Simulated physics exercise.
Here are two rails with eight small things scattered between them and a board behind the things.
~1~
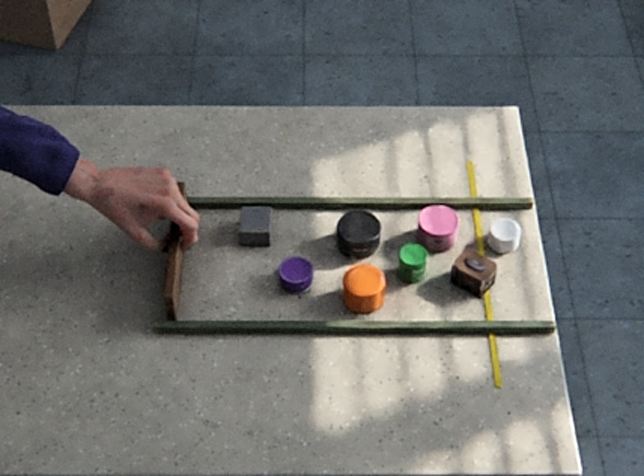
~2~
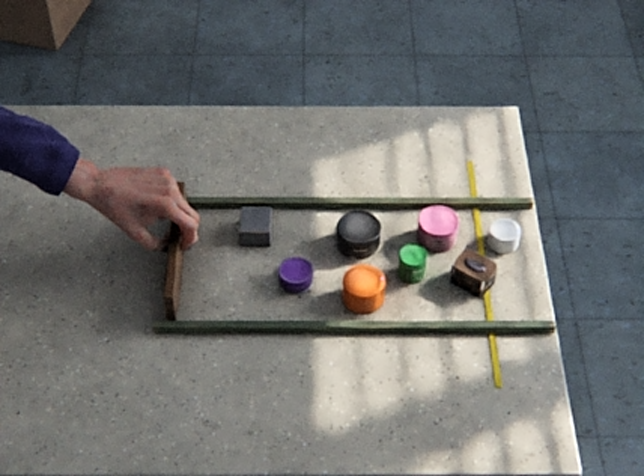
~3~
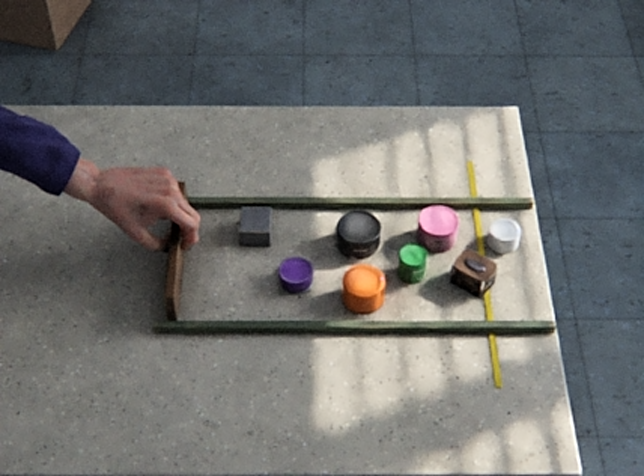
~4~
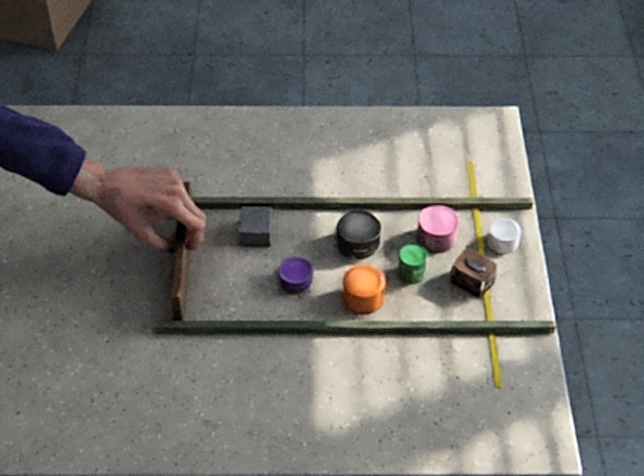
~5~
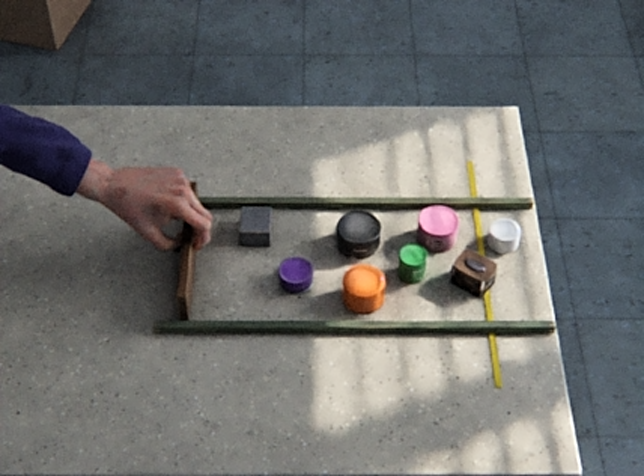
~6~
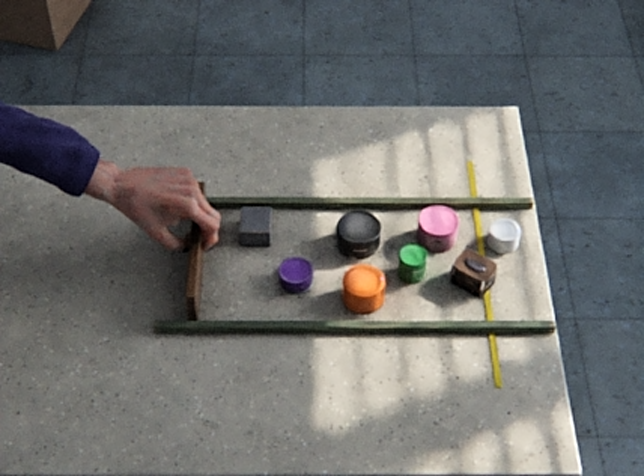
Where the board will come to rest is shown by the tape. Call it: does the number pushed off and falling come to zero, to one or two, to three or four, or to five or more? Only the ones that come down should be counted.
It comes to one or two.
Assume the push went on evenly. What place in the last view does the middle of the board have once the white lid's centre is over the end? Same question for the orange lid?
Approx. (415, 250) for the first, approx. (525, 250) for the second.
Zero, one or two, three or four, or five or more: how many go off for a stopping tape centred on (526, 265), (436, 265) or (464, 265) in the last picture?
Tape by tape, the falls would be: At least five, then either one or two, then one or two.
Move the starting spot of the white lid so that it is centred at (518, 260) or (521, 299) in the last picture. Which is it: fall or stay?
Case one, it ends up off; case two, it is still there.
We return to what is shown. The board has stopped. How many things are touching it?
All in all, 3.
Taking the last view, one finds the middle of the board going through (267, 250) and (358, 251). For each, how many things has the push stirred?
By then 1, and 5.
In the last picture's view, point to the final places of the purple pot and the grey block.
Taking them in turn, first comes (501, 265), then (495, 227).
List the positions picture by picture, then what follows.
In the first picture, white lid (504, 236); brown case (474, 273); pink tub (438, 229); board (176, 250); tape (483, 265).
In the second picture, brown case (474, 273); orange lid (364, 289).
In the third picture, pink tub (438, 229); board (177, 250).
In the fourth picture, white lid (504, 236); grey block (256, 226).
In the fifth picture, brown case (474, 273); green tub (412, 264).
In the sixth picture, white lid (504, 236); brown case (474, 273); pink tub (438, 229); board (197, 250); tape (483, 265).
Soon after, none off yet; white lid at rest near (504, 236); brown case at rest near (474, 273); pink tub at rest near (438, 229).
In the end, the number that fall off is one or two; gone, pink tub and white lid.
